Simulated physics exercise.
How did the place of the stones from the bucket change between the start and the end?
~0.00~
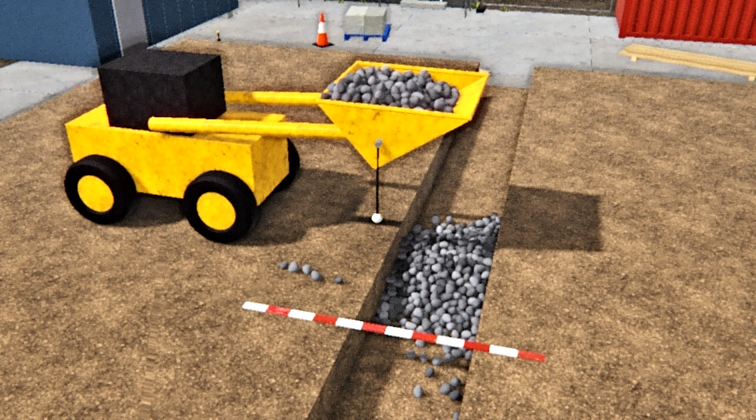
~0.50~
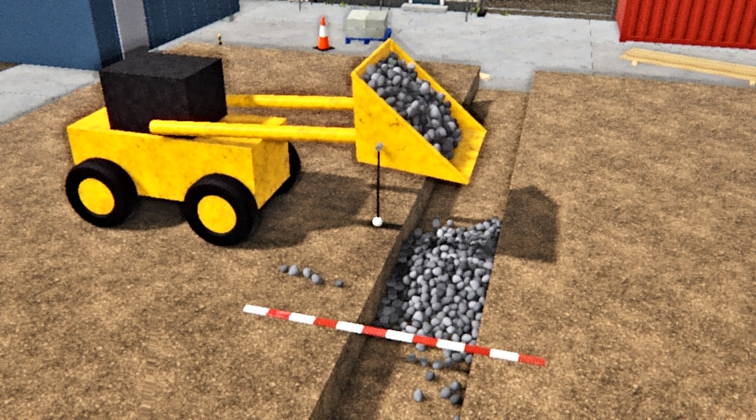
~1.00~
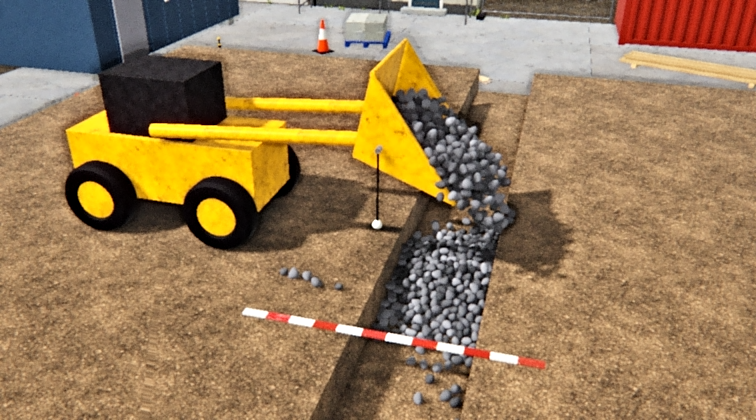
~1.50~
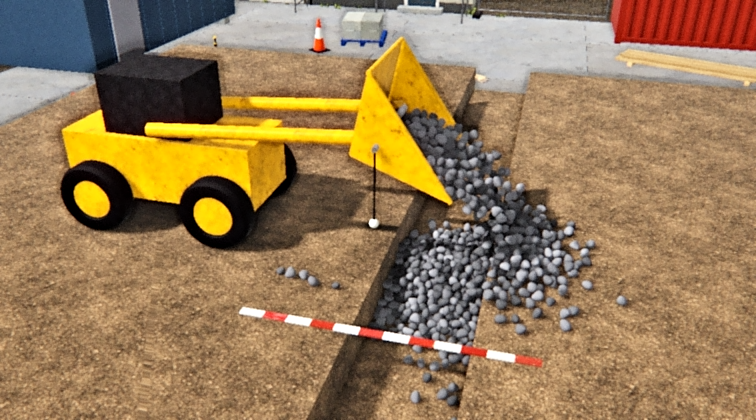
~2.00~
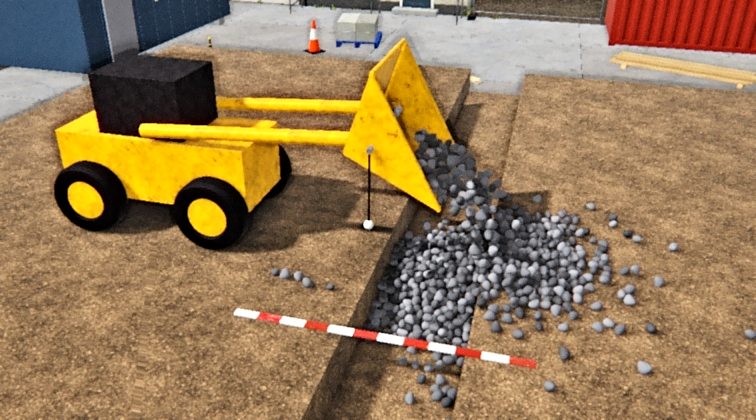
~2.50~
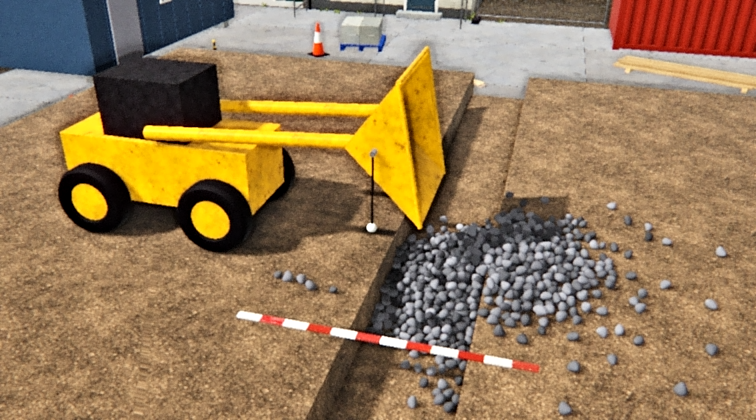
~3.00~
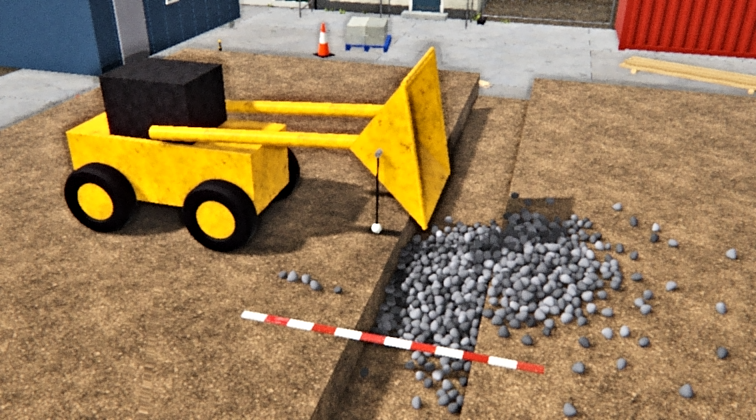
At the start they were heaped in the raised bucket, and by the end they lay lower and farther right, piled in the trench and scattered over the dirt on its far side.
